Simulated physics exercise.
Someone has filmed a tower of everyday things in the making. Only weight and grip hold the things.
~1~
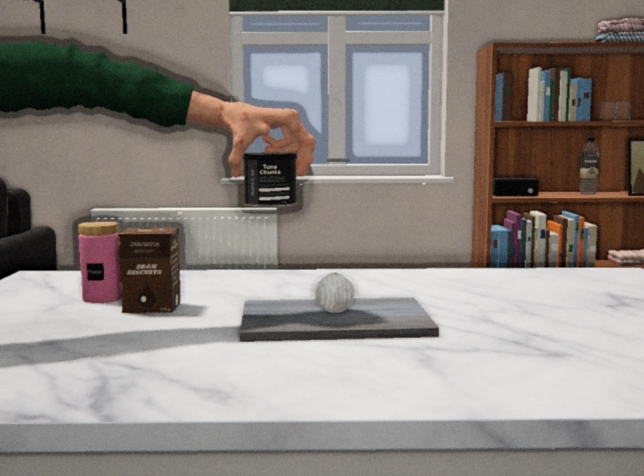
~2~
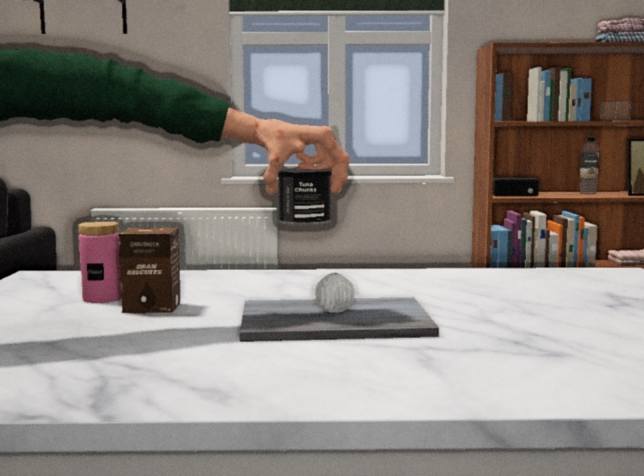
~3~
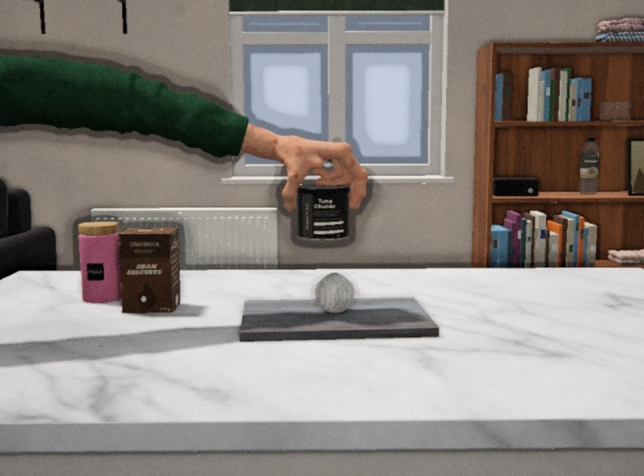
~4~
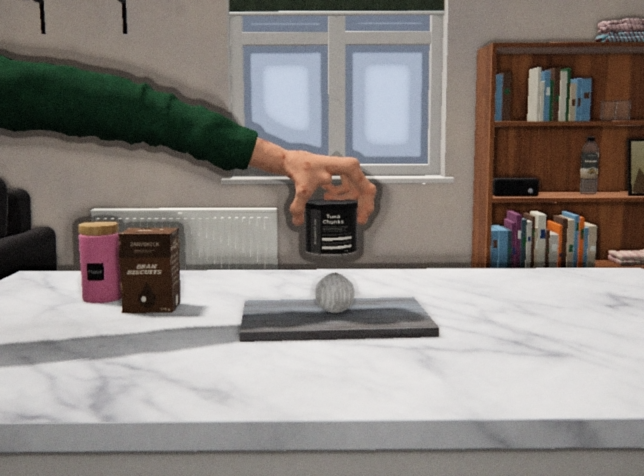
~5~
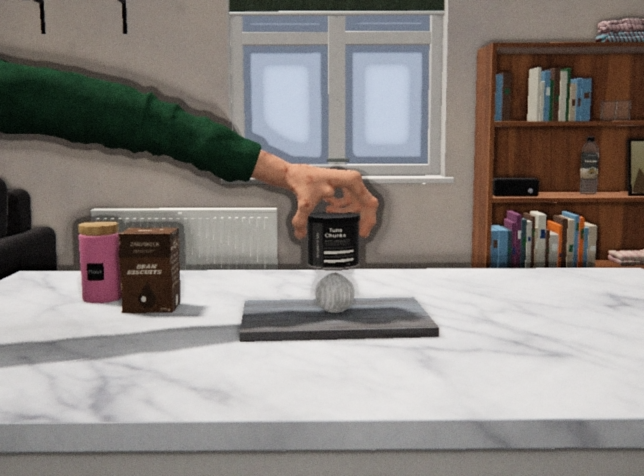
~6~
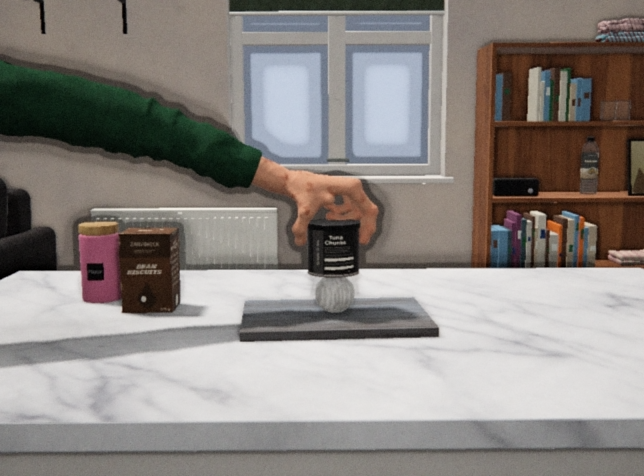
In the video, a hand in a green sleeve carries a black tin rightward and down over a marble counter, then sets it on a pale round object resting on a grey board, keeping hold of it.
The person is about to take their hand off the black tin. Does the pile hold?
Here the pile loses its balance.
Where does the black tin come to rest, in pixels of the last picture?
Near (275, 287).
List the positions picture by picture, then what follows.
In the first frame, on its way; black tin (270, 180); brown carton (151, 270).
In the second frame, on its way; black tin (304, 196); grey board (335, 318).
In the third frame, on its way; black tin (323, 213); brown carton (151, 270).
In the fourth frame, on its way; black tin (331, 227); grey board (335, 318).
In the fifth frame, on its way; black tin (333, 240); brown carton (151, 270).
In the sixth frame, set down, still held; black tin (333, 248); grey board (335, 318).
Then, 0.50 s after the last picture, black tin tipped 30° from how it was near (315, 251).
Then, 0.60 s after the last picture, black tin tipped 59° from how it was near (296, 259).
Then, 0.70 s after the last picture, black tin now fallen.
At rest, fallen, black tin; the other 4 in place. Seen from the same camera at the end, black tin near (275, 287). The pile comes apart.
